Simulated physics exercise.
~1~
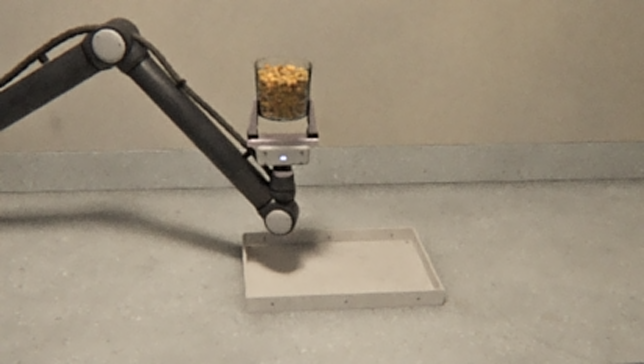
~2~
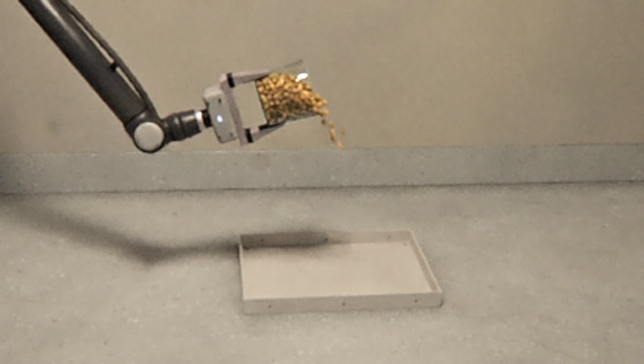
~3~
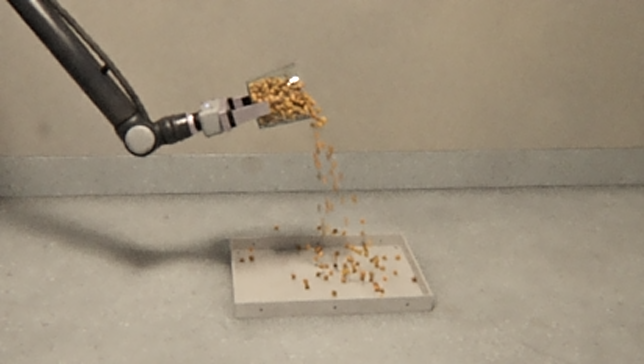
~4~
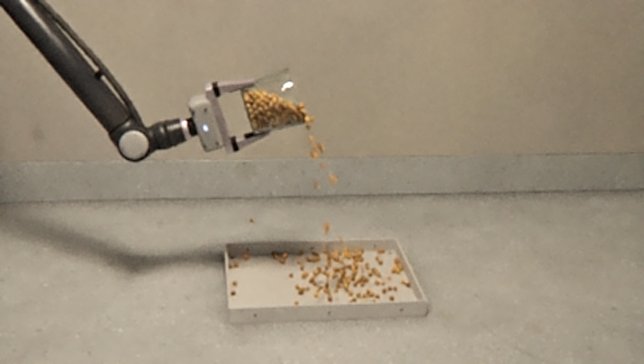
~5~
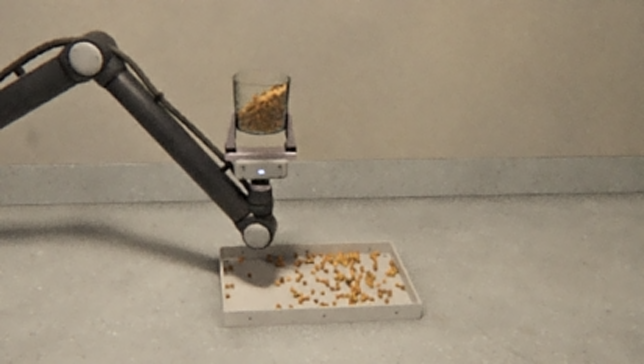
To begin with, a dark robotic arm holds a clear beaker of dried chickpeas upright above a shallow, pale tray on a grey surface. The arm then tips the beaker onto its side toward the right, and the first chickpeas slip over the rim. A thin stream falls and scatters across the tray, mostly toward its middle and right. The pouring continues more sparsely as the beaker tilts back a little. Finally, the arm returns the beaker upright, with a sloping pile still inside and many chickpeas spread over the tray.
